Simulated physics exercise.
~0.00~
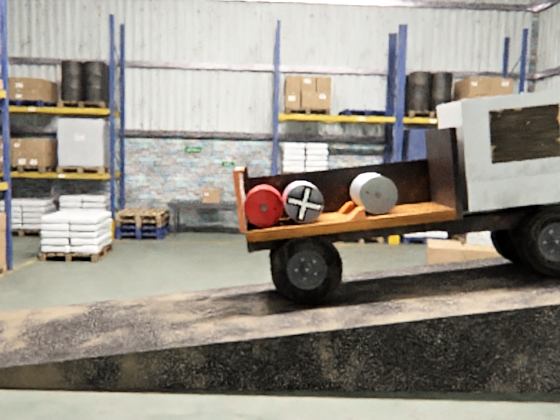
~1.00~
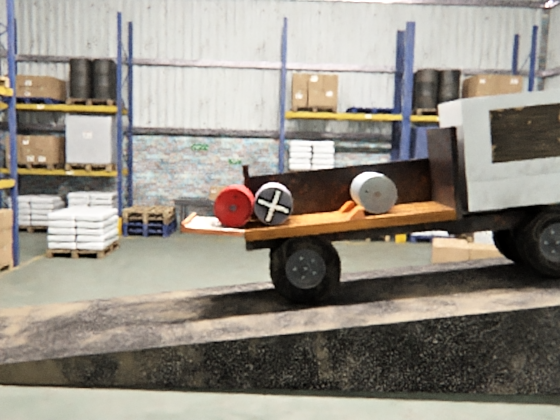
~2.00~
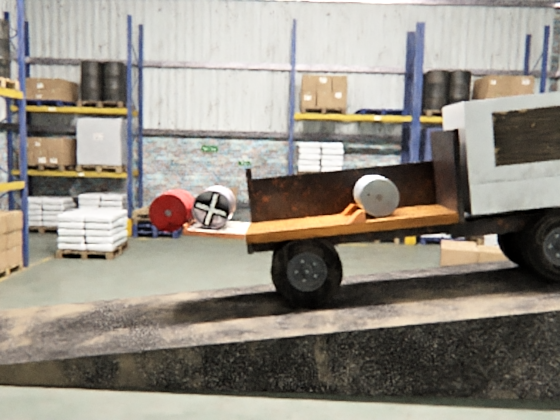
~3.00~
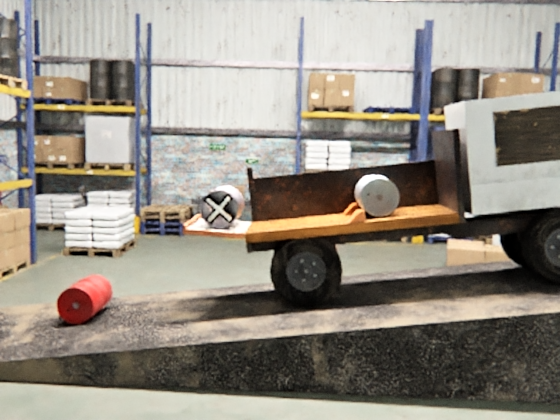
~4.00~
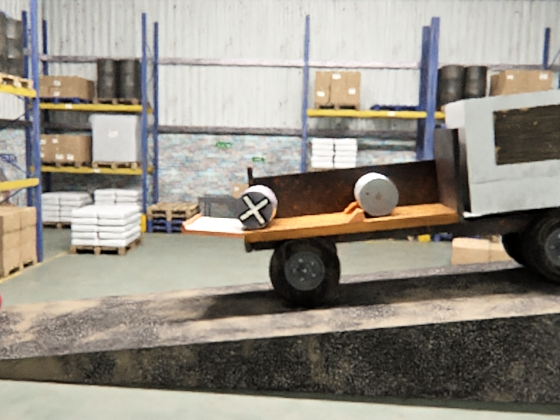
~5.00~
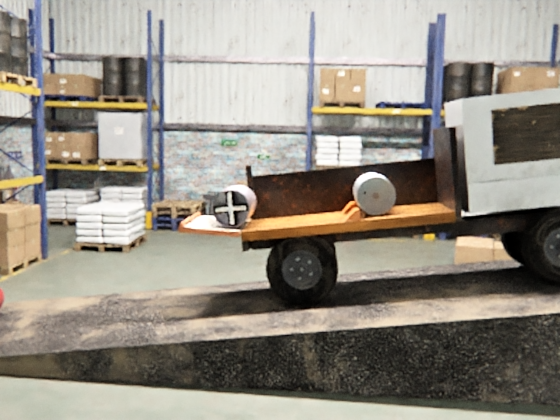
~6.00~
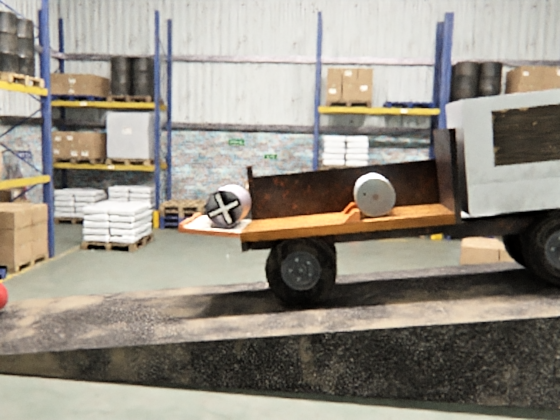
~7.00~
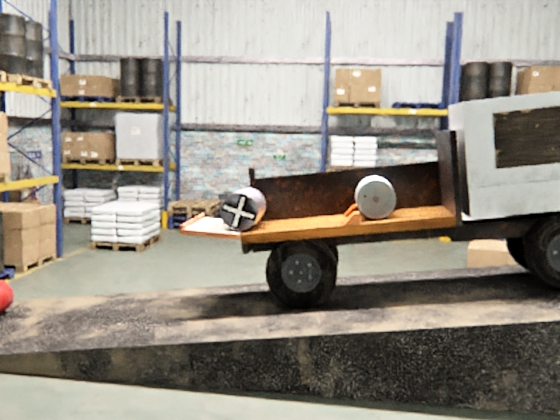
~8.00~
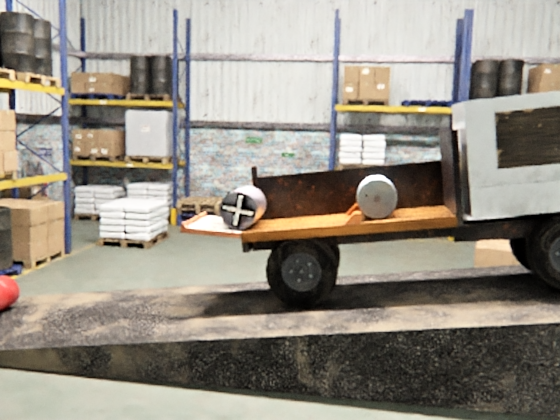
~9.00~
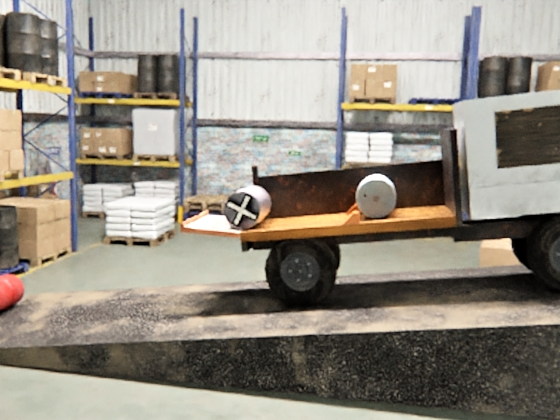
In a warehouse, a red keg rolls off a sloping truck's lowered tailgate while two others stay aboard.
